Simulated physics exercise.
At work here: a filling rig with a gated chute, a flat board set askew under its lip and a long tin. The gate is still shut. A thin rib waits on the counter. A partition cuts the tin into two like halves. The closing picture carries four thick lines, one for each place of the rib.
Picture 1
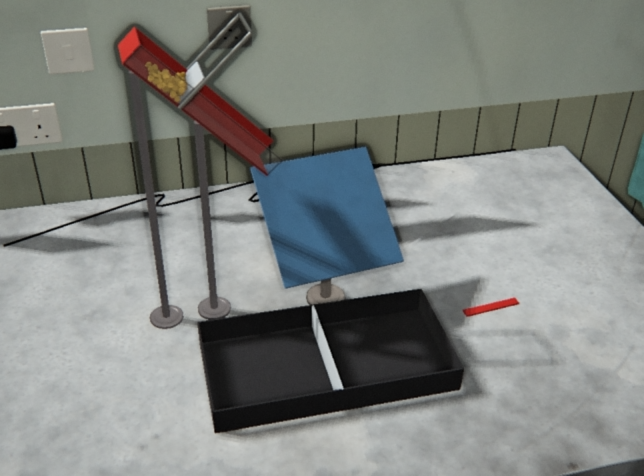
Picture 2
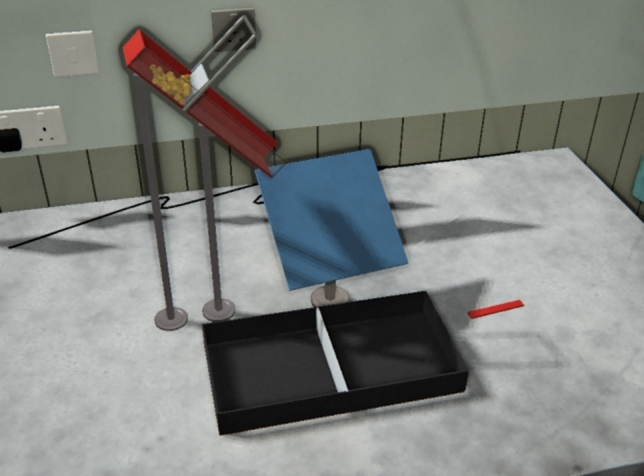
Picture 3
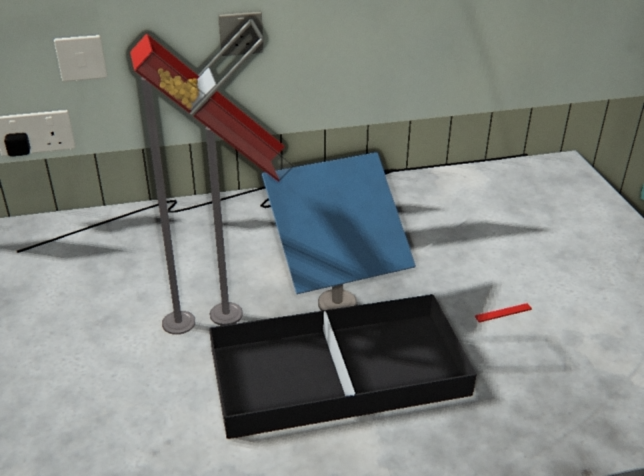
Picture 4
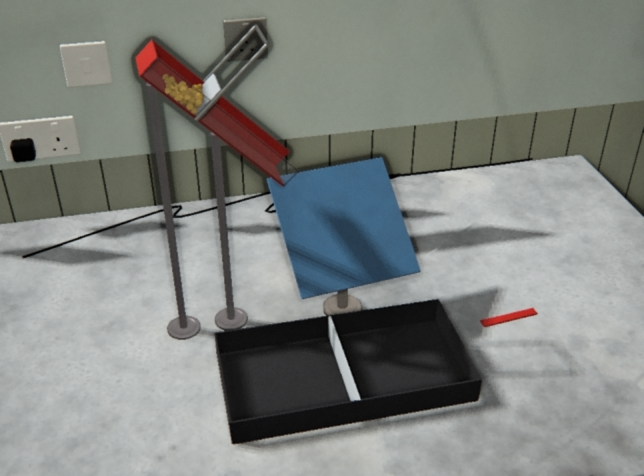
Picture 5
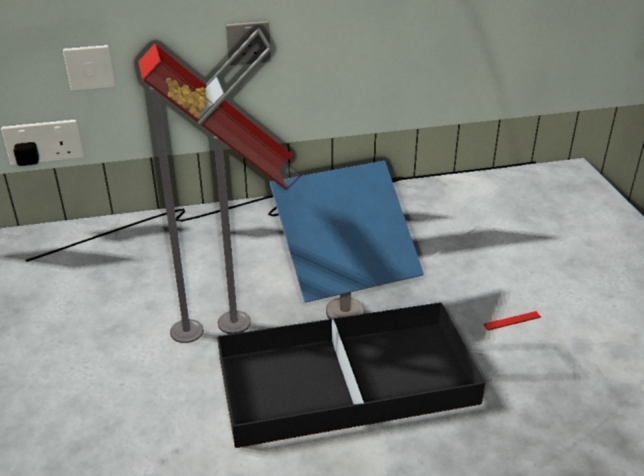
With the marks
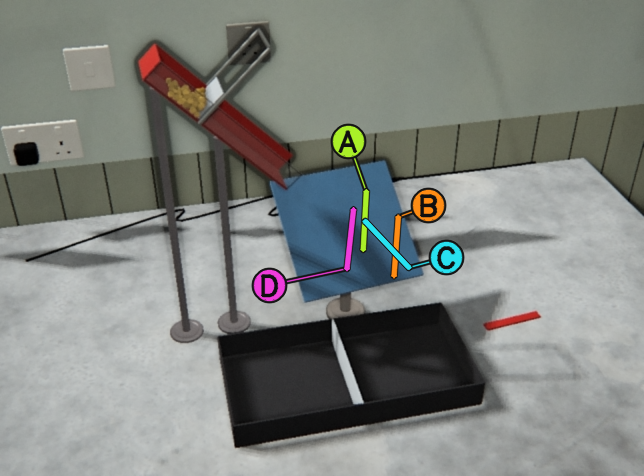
Red chute holding golden puffed balls behind its gate above a blue board and divided black tray, the view shifting slightly.
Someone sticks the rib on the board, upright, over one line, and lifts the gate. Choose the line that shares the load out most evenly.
Take D.
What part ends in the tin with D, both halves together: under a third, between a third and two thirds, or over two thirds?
Line D gives over two thirds.
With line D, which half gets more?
Left.
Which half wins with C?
Right.
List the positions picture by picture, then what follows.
The first frame shows load behind the gate near (172, 81), puffed corn balls; lip of the chute near (263, 165), sloping fairly steeply.
The second frame shows middle of the board near (332, 216), tilted fairly steeply; middle of its low edge near (351, 276); of its high edge near (314, 159).
The third frame shows front corners of the tin near (225, 417) and (476, 374); front end of its middle wall near (354, 395); gate still shut near (209, 81).
The fourth frame shows middle of the load near (188, 93); lip near (279, 176).
The fifth frame shows middle of the load near (191, 97); lip near (282, 180).
On the marked copy, line A from (366, 191) to (363, 249); line B from (398, 217) to (394, 275); line C from (365, 221) to (408, 267); line D from (353, 209) to (347, 268).
For line A, of what is caught, a small share in the left half, all but a few in the right.
For line B, of what is caught, none at all in the left half, the whole lot in the right.
For line C, of what is caught, none at all in the left half, the whole lot in the right.
For line D, of what is caught, close to two thirds in the left half, close to a third in the right.
